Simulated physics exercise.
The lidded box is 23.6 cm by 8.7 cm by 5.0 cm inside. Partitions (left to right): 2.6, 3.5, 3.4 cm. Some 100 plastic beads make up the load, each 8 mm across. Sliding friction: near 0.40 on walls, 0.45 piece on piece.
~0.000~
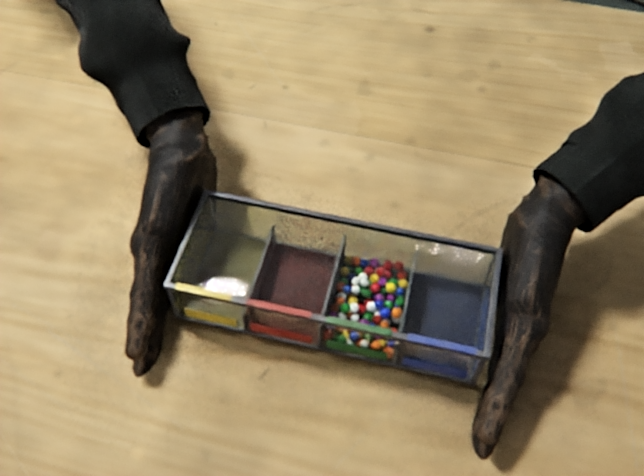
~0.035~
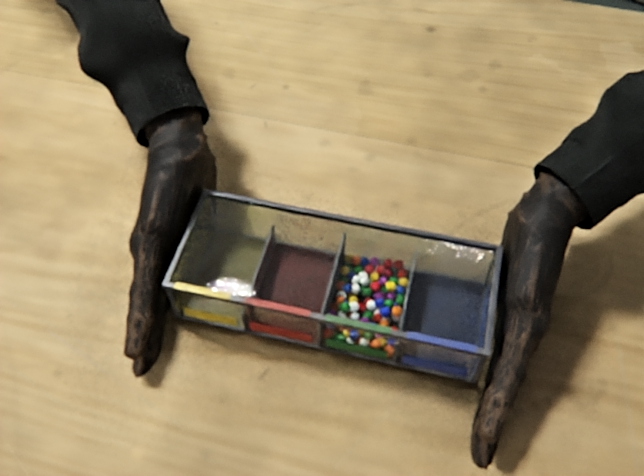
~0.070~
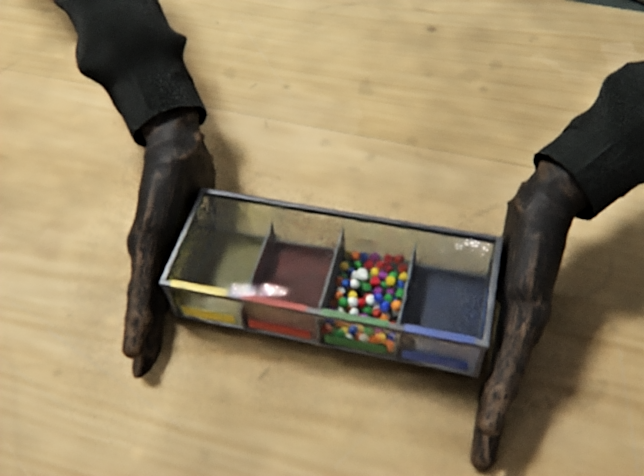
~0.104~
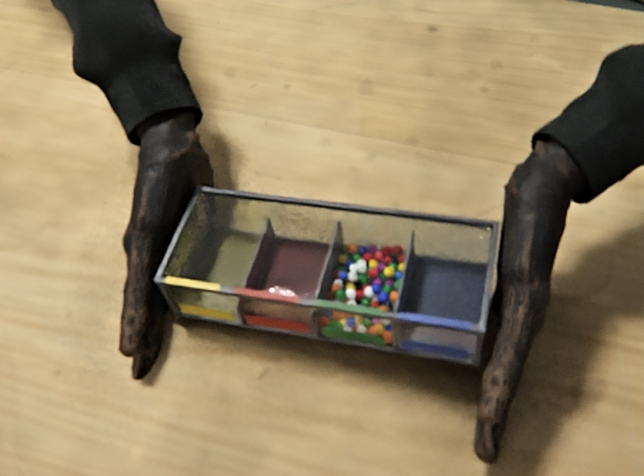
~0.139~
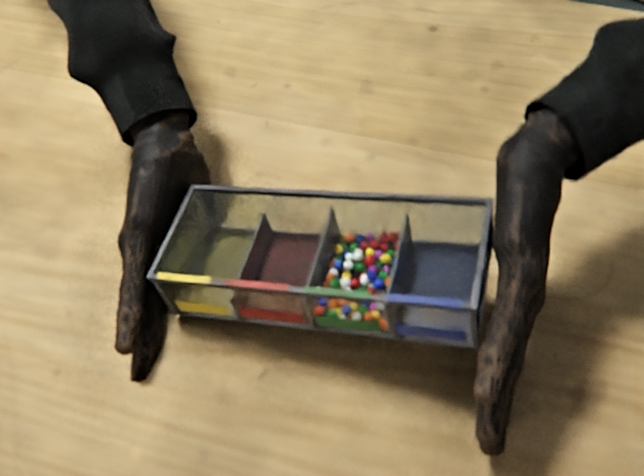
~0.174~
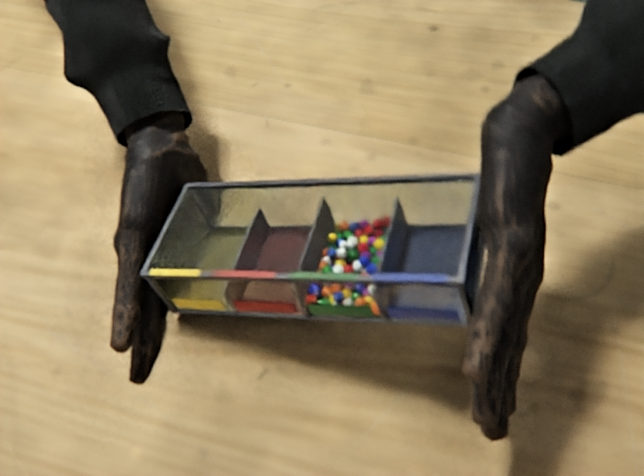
A pale wooden tabletop is seen from above at a slant, and the view stays still. Two dark brown hands in black sleeves hold the ends of a clear box divided into four sections, marked yellow, red, green and blue from left to right, with multicoloured beads in the green one. The hands steadily tilt the box, its right end rising, while the beads stay in their section.
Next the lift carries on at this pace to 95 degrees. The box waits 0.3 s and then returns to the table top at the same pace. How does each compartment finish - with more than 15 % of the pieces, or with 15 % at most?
Red: At most 15 %, blue: At most 15 %, green: More than 15 %, yellow: More than 15 %.
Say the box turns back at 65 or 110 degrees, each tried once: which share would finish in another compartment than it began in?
About 5 and 40 per cent.
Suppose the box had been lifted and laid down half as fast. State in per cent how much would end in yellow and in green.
The yellow compartment gets 55 % while the green one gets 45 %.
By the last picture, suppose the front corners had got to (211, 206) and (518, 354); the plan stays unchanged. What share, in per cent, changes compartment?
Then roughly 40 per cent.
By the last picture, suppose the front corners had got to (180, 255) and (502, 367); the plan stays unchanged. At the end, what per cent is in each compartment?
Per cent at the end: Red 0; blue 45; green 55; yellow 0.
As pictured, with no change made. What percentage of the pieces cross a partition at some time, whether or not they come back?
I'd guess roughly 45 percent.
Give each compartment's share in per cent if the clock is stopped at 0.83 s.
Red 10, blue 0, green 70, yellow 25.
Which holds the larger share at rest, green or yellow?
Fuller: Green.
Then, at 0.83 s, tilt 95 degrees; red 10 %, green 70 %, yellow 25 %.
After 1.27 s, tilt 53 degrees; red 5 %, green 60 %, yellow 35 %.
After 1.79 s, tilt 0 degrees; red 5 %, green 55 %, yellow 35 %.
By 2.3 s all is still; red 5 %, blue 0 %, green 55 %, yellow 35 %.
